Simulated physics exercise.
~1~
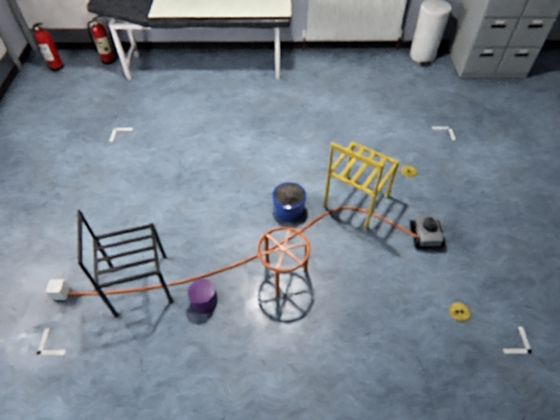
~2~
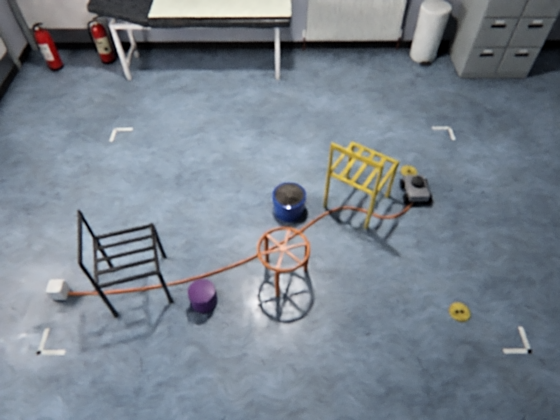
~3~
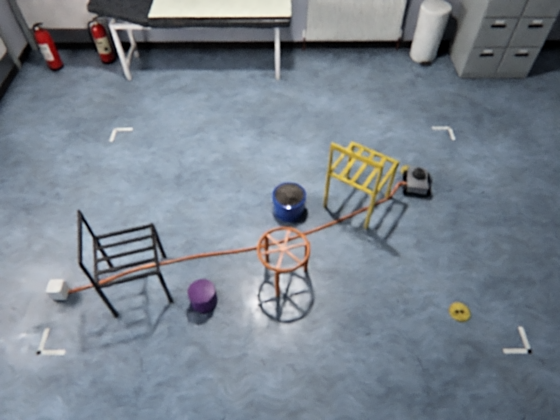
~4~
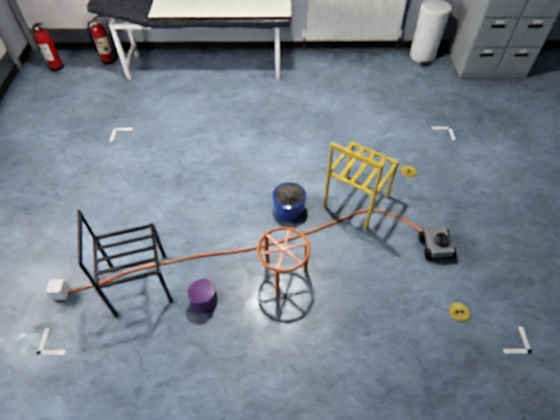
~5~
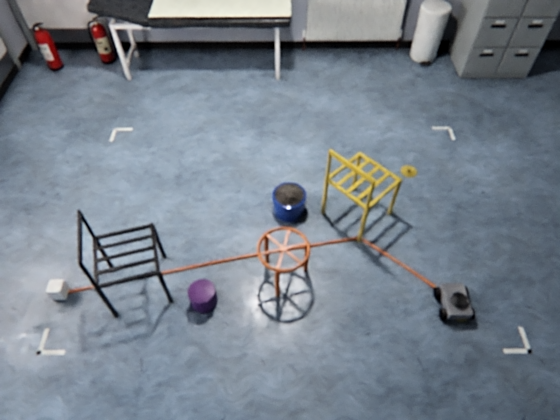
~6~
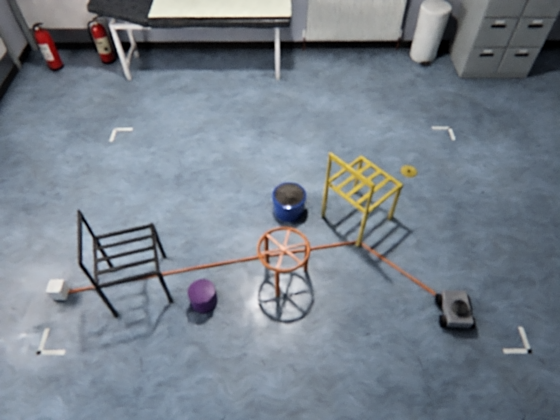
In the video, a small cart tethered by an orange lead moves up beside a yellow chair, then travels down to the lower right, pulling the lead straight and shifting the chair slightly, while the black chair, orange stool, blue pot and purple tub stay put.
